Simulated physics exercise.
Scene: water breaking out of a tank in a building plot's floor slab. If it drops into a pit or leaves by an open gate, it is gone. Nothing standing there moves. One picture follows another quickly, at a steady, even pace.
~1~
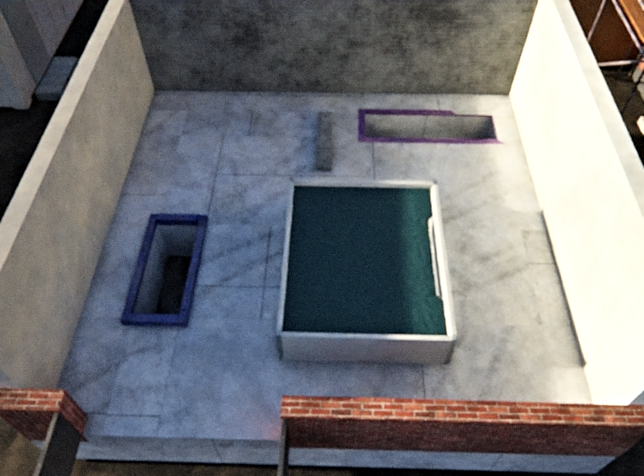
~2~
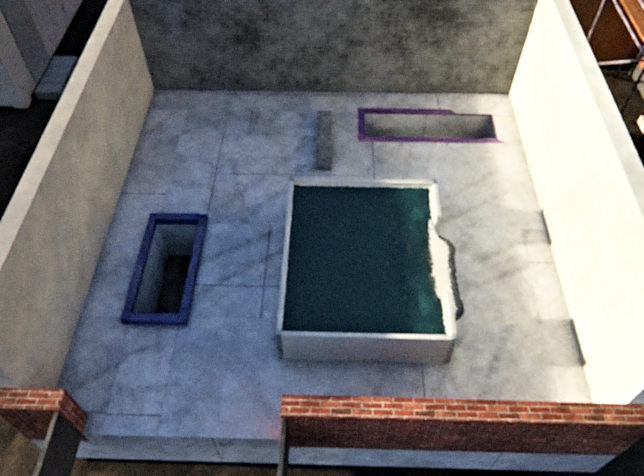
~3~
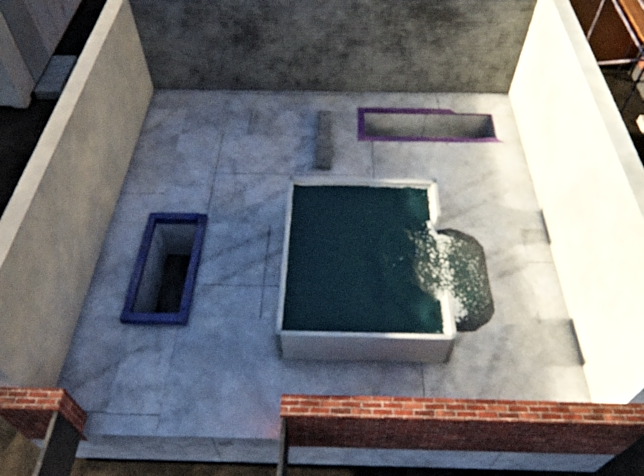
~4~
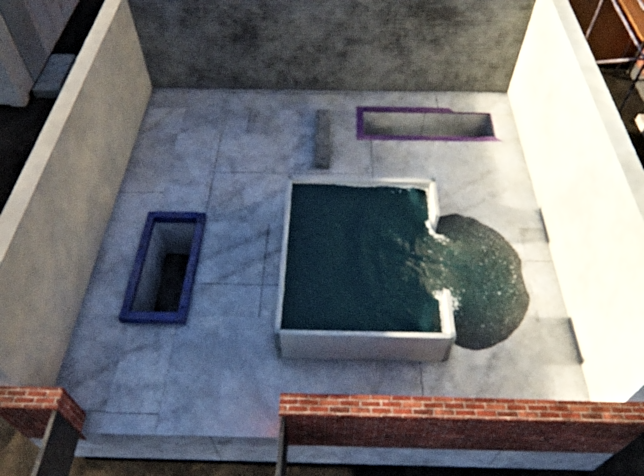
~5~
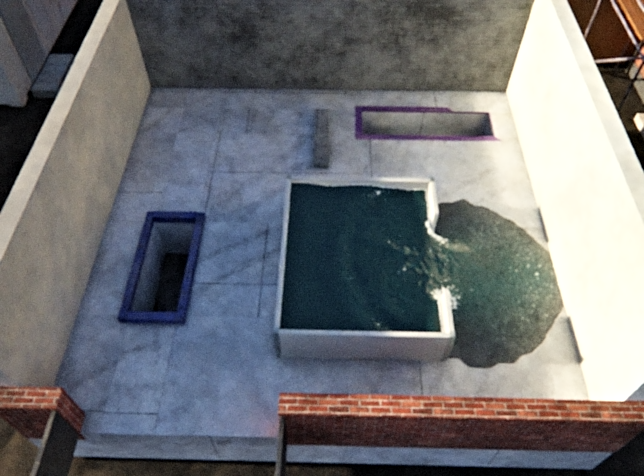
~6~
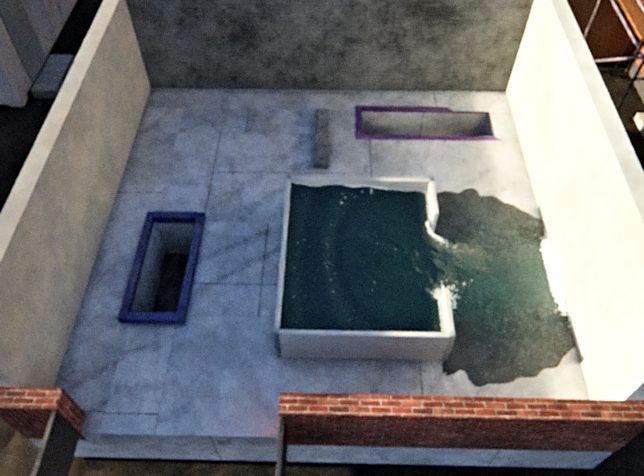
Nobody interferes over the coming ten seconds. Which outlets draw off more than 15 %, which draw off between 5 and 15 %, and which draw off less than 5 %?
Outcome: Gate: Five to fifteen per cent; blue pit: Beneath five per cent; purple pit: Past fifteen per cent.
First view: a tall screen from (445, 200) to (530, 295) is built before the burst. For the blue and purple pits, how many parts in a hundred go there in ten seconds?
The blue pit takes 0 per cent and the purple pit 14 per cent.
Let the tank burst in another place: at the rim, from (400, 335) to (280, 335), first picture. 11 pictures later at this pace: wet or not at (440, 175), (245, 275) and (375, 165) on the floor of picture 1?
So the first one is left untouched, the next left untouched, and the last left untouched.
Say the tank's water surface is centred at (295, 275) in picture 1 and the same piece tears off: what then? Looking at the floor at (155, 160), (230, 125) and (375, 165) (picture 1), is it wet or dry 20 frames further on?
Going through the three spots, I'd say high and dry, high and dry, high and dry.
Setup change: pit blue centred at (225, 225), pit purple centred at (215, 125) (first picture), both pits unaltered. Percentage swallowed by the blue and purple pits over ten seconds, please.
Split: Blue 0 %, purple 10 %.
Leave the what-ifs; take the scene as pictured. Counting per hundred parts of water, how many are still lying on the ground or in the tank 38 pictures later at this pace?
My estimate is some 78 percent.
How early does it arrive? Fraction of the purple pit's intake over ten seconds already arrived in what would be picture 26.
Close to 25 %.
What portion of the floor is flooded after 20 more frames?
Estimate: Some 40 in a hundred.
A moment on, water covers 15 % of the floor; the gate 0 %, the blue pit 0 %, the purple pit 0 %.
Next, water covers 20 % of the floor; the gate 0 %, the blue pit 0 %, the purple pit 1 %.
Then, water covers 40 % of the floor; the gate 0 %, the blue pit 0 %, the purple pit 7 %.
Later, water covers 55 % of the floor; the gate 3 %, the blue pit 0 %, the purple pit 18 %.
In the end, water covers 75 % of the floor; the gate 9 %, the blue pit 0 %, the purple pit 29 %.
